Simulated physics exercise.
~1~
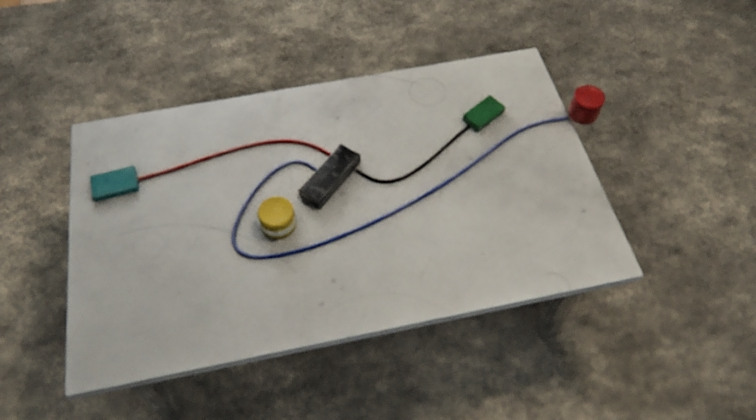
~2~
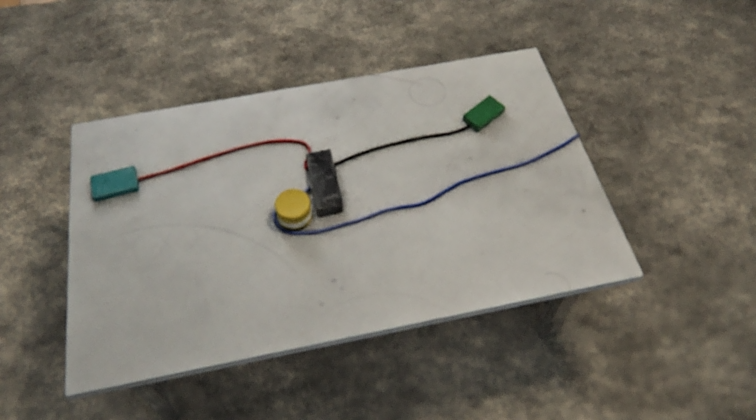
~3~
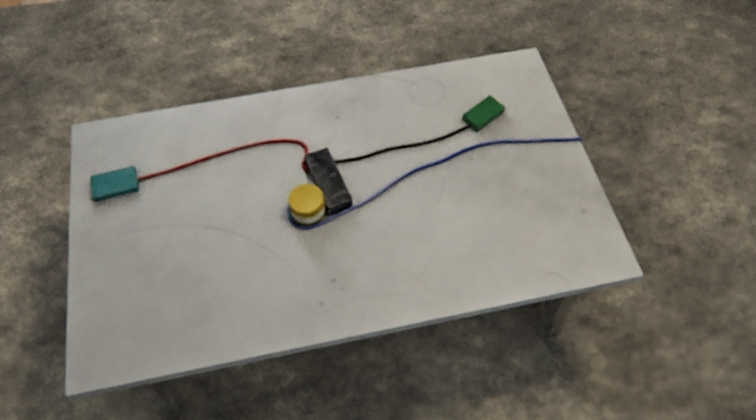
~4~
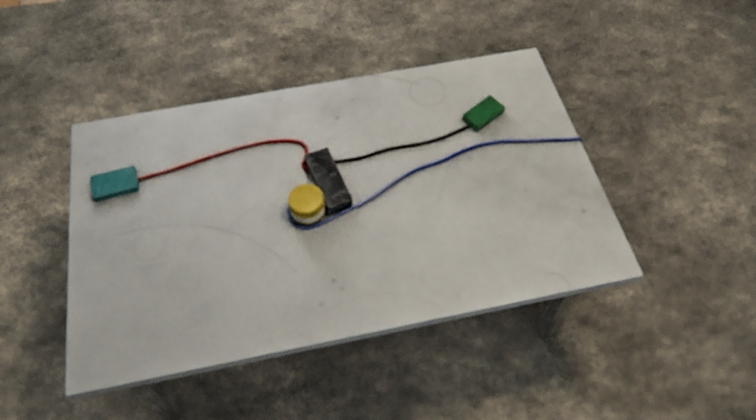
At the start, a dark power strip sits on a pale tabletop with red, black and blue cables running from it, the blue one looping around a yellow tin to a red cylinder at the right edge. The red cylinder drops out of sight beyond the edge, and the blue cable pulls in close around the tin. The tin shifts slightly right and up, while the strip turns and the black cable straightens. The tin then moves a little farther right against the strip. Finally, everything rests, with the blue cable stretching over the right edge and the teal and green blocks unmoved.
